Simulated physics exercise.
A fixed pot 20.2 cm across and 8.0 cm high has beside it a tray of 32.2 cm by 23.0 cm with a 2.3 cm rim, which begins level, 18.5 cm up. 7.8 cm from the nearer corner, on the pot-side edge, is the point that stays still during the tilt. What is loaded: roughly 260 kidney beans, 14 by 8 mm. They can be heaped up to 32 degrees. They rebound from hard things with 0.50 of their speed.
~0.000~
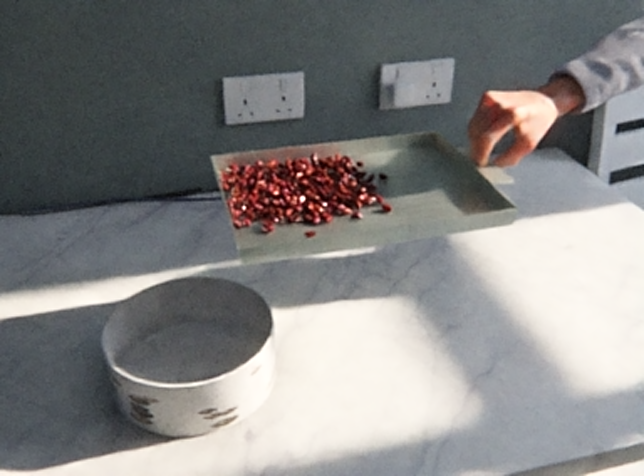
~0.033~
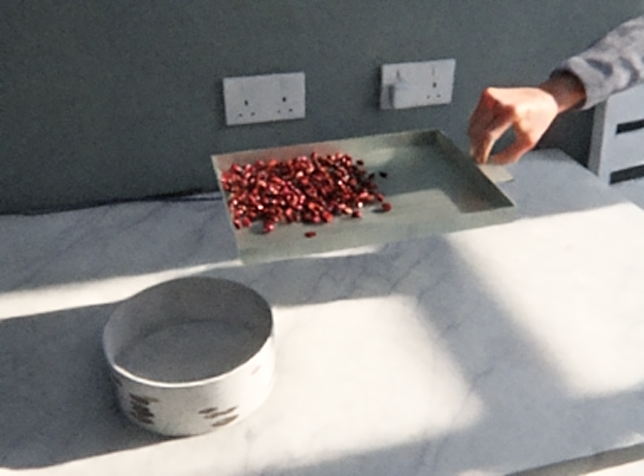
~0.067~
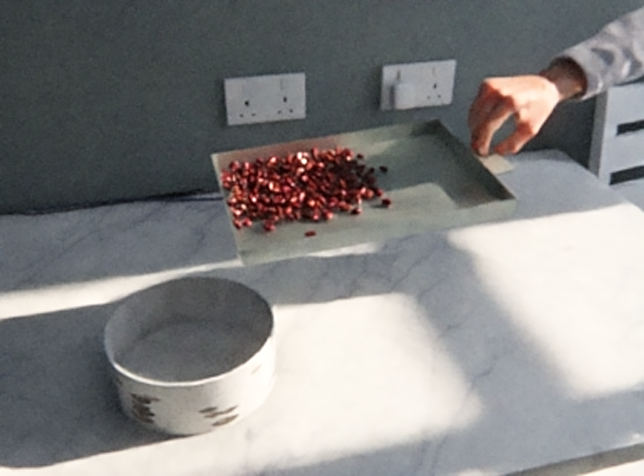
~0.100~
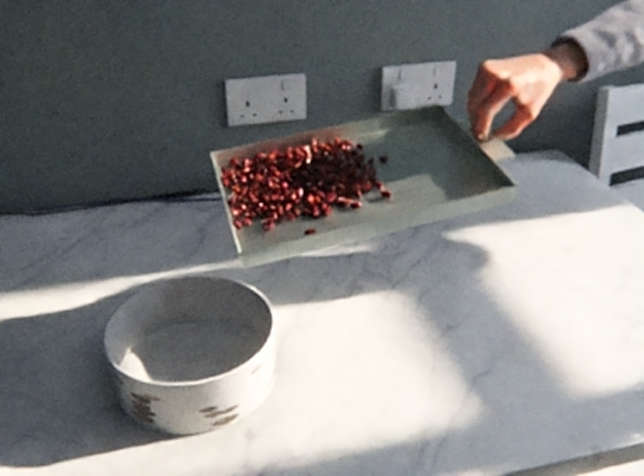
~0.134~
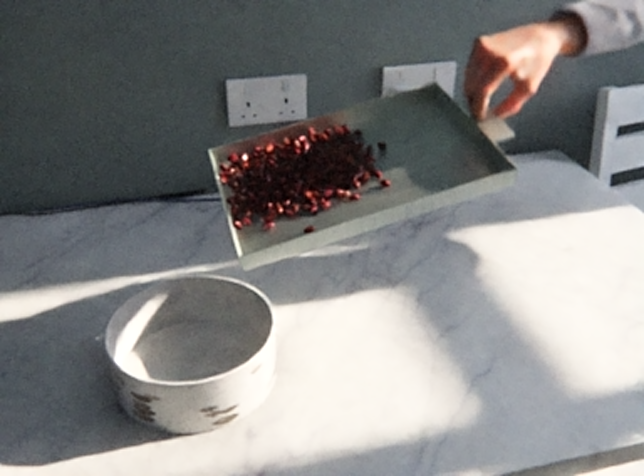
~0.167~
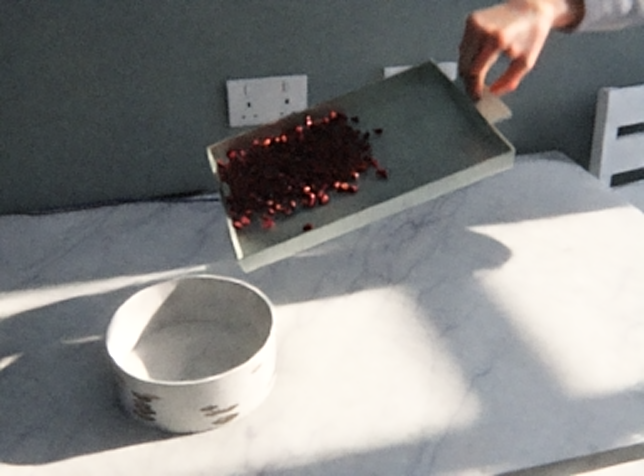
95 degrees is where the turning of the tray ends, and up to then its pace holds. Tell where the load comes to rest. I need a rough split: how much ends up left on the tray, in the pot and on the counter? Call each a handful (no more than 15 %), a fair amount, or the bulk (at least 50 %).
Here is the split. Tray: A handful; pot: The bulk; counter: A handful.
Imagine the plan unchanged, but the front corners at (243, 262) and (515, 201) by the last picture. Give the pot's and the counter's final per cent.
In the pot: 50 per cent; on the counter: 50 per cent.
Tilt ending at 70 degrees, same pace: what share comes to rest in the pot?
Around 65 per cent, then.
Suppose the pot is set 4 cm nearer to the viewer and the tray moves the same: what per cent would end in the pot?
Then close to 90 per cent.
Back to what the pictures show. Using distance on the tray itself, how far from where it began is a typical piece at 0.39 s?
It has moved some 3 cm from its start.
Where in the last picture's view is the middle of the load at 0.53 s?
Near (217, 218).
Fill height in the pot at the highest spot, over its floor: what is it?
Height: Approx. 2.5 cm.
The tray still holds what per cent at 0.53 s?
About 95% of the load.
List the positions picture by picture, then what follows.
Tray tilt 0 degrees, front corners at (242, 247) and (515, 208); middle of the pieces at (303, 188); pot at (189, 325), in the first picture.
Tray tilt 1 degrees, front corners at (242, 247) and (515, 206); middle of the pieces at (303, 187), in the second picture.
Tray tilt 3 degrees, front corners at (241, 249) and (515, 198), lowest corner left front; middle of the pieces at (303, 184), in the third picture.
Tray tilt 7 degrees, front corners at (241, 251) and (515, 185), lowest corner left front; middle of the pieces at (303, 179), in the fourth picture.
Tray tilt 13 degrees, front corners at (240, 255) and (514, 167), lowest corner left front; middle of the pieces at (301, 171), in the fifth picture.
Tray tilt 19 degrees, front corners at (239, 258) and (512, 150), lowest corner left front; middle of the pieces at (299, 164); pot at (191, 324). The tray's pace is about 180 degrees a second, in the sixth picture.
After 0.39 s, tilt 59 degrees; the tray holds 100 %, the pot 0 %.
After 0.53 s, tilt 84 degrees; the tray holds 95 %, the pot 0 %.
Then, at 0.80 s, tilt 95 degrees; the tray holds 5 %, the pot 80 %.
By 1.9 s all is still; tray 0 %, pot 95 %, counter 5 %.
